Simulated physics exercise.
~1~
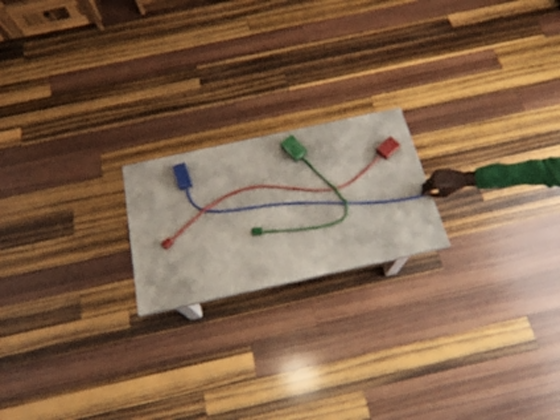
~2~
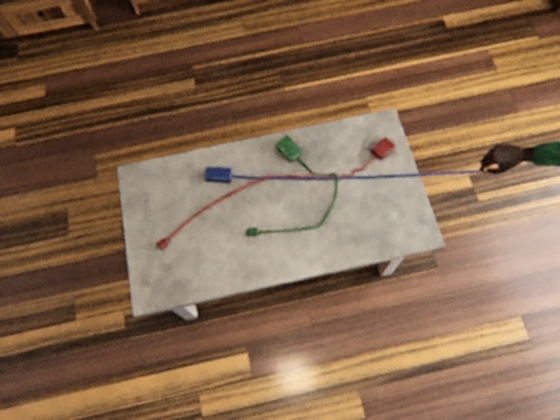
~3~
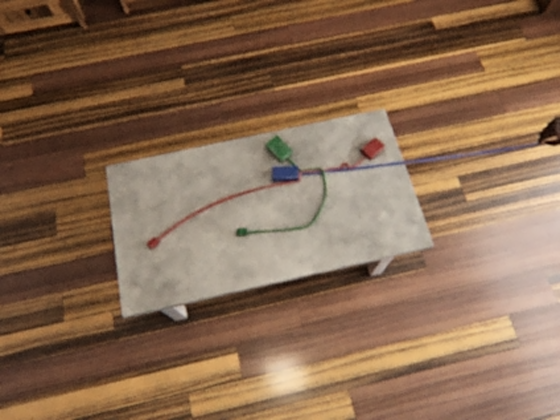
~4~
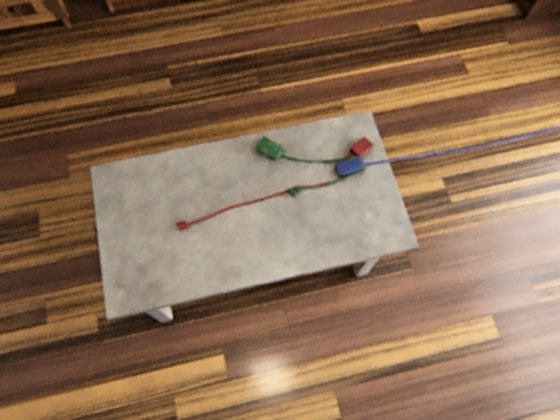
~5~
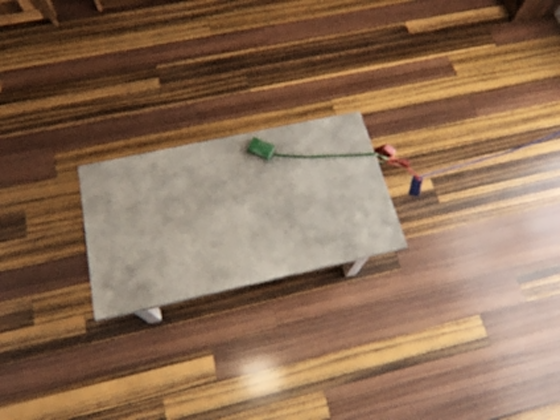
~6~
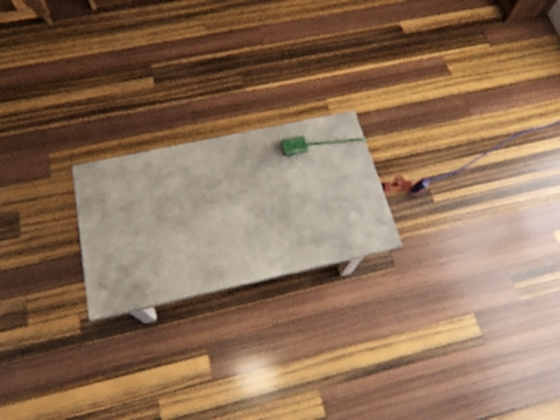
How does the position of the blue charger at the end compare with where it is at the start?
At the start the blue charger lies on the left part of the grey tabletop, and by the end it is off the table, beyond the right edge.
